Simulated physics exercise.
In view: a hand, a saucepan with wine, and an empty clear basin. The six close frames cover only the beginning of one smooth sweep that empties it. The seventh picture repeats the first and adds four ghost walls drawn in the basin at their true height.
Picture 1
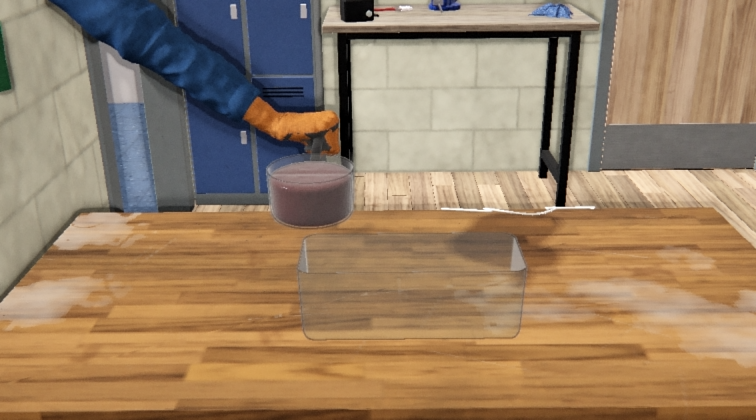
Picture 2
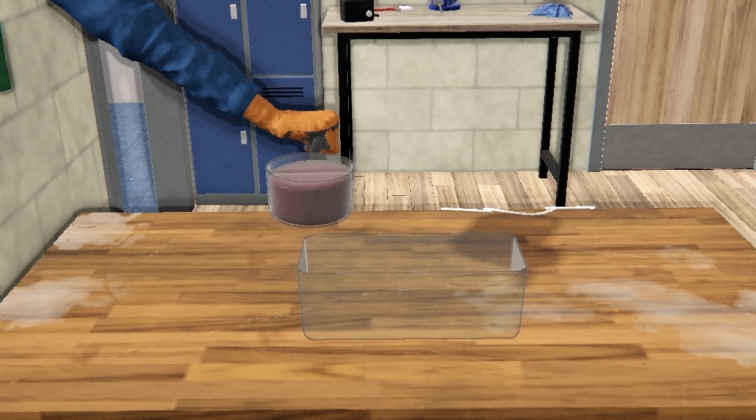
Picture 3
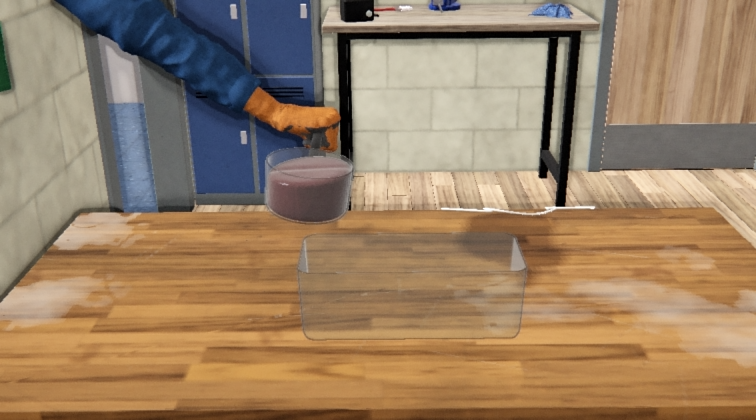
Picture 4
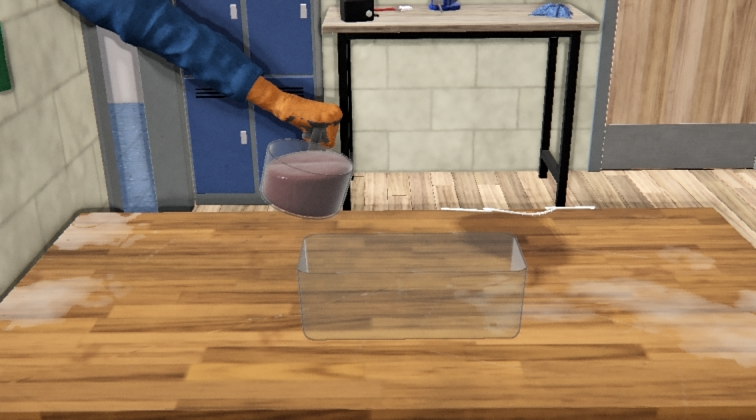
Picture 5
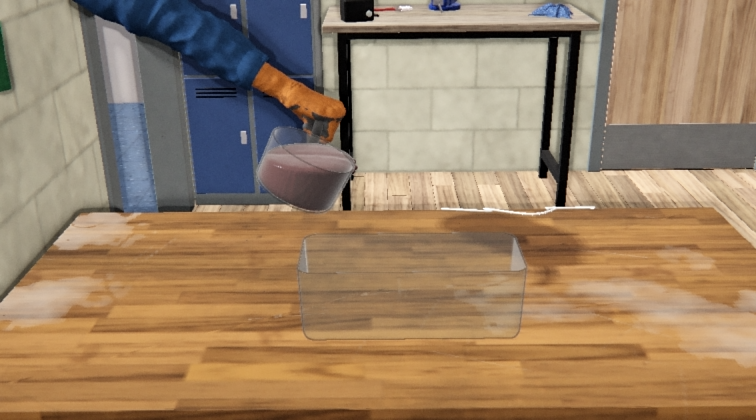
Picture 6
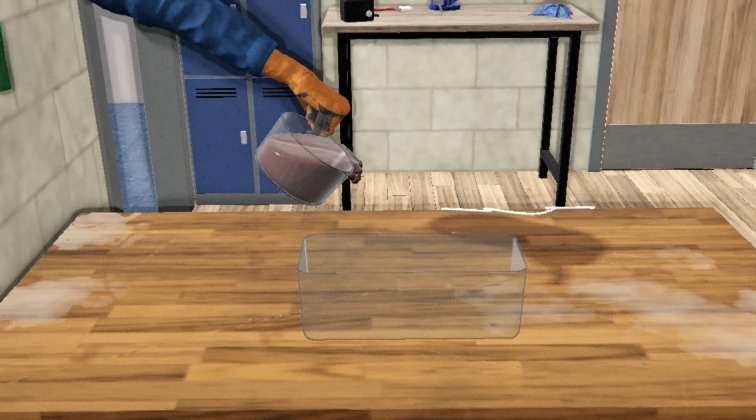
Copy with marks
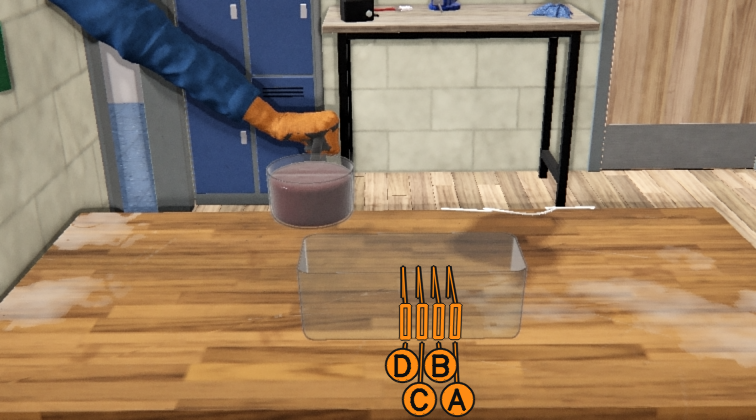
Above a wooden table, a gloved hand tilts a clear container of purplish liquid rightward.
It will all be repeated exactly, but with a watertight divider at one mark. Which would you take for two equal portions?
The answer is position B.
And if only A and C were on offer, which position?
C it is.
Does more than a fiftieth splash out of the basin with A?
Yes, it does.
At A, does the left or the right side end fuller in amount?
The left one.
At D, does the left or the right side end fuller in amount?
The right side.
On the marked copy, A at (455, 343); B at (438, 343); C at (421, 343); D at (405, 343).
With A, about 80 % ends left of the wall and 12 % right of it; 7 % is lost outside.
With B, about 54 % ends left of the wall and 40 % right of it; 6 % is lost outside.
With C, about 29 % ends left of the wall and 67 % right of it; 4 % is lost outside.
With D, about 16 % ends left of the wall and 81 % right of it; 3 % is lost outside.
